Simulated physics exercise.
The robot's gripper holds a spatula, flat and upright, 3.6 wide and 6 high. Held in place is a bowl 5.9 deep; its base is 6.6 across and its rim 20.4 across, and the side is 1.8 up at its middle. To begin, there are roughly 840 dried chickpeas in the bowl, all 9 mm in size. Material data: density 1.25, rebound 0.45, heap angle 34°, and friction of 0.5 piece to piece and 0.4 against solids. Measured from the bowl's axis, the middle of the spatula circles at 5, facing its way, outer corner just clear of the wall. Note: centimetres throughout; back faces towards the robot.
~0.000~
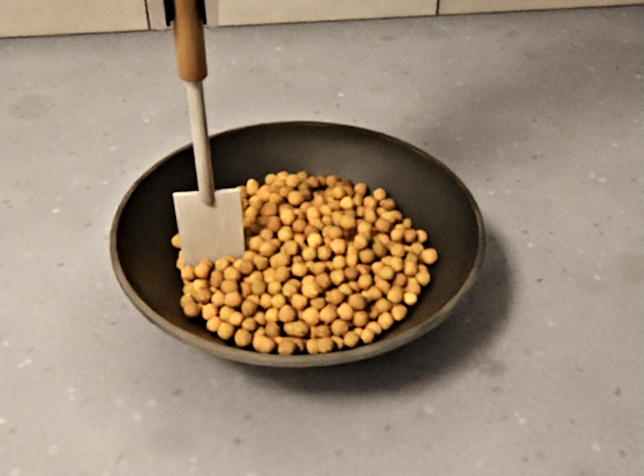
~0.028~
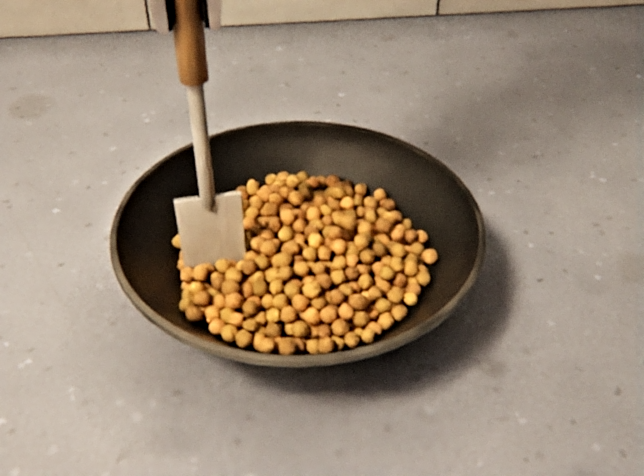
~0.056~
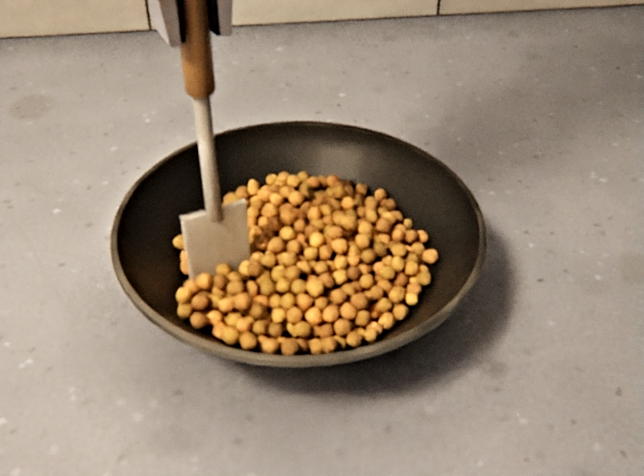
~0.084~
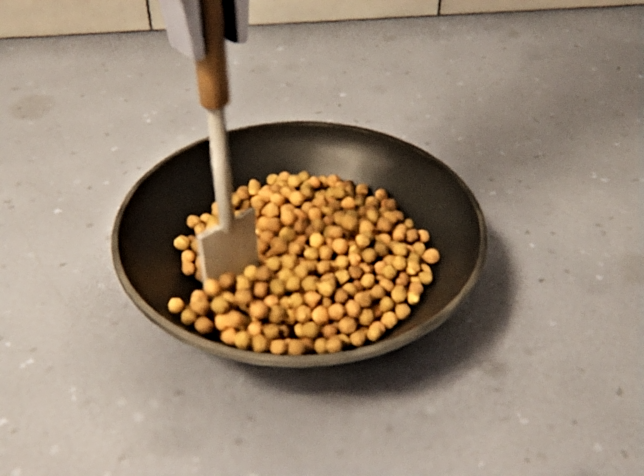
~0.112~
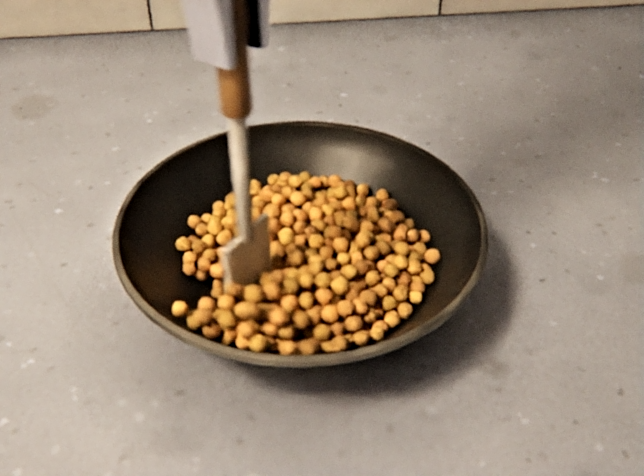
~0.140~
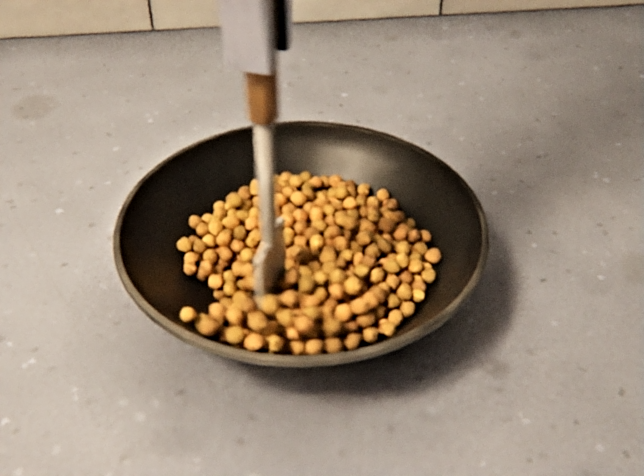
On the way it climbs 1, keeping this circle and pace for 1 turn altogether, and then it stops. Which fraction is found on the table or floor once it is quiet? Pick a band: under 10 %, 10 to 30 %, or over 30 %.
Under 10 %.
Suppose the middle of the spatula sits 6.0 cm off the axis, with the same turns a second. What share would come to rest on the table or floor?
Near 5 %.
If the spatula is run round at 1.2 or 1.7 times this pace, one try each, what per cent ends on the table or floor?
Around 15 percent for the first try and 25 percent for the second.
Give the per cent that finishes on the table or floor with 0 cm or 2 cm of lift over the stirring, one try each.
About 10 per cent on the first try and 5 per cent on the second.
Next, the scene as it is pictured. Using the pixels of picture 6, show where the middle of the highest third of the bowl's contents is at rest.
It is centred around (277, 247).
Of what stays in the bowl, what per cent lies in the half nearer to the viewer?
I'd say around 50 per cent.
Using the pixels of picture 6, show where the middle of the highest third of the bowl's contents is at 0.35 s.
Around (387, 215).
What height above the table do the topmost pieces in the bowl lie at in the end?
About 6.0 centimetres.
After 0.35 s, 179° round, highest piece 9 above the table; 833 in the bowl, 4 on the table or floor, 5 in flight or on the tool.
After 0.56 s, 292° round, highest piece 8 above the table; 801 in the bowl, 38 on the table or floor, 3 in flight or on the tool.
After 0.87 s, 0° round, highest piece 6 above the table; 792 in the bowl, 50 on the table or floor.
After 1.57 s, 0° round, highest piece 6 above the table; 792 in the bowl, 50 on the table or floor.
At rest, 792 in the bowl, 50 on the table or floor. That is 6 % on the table or floor.
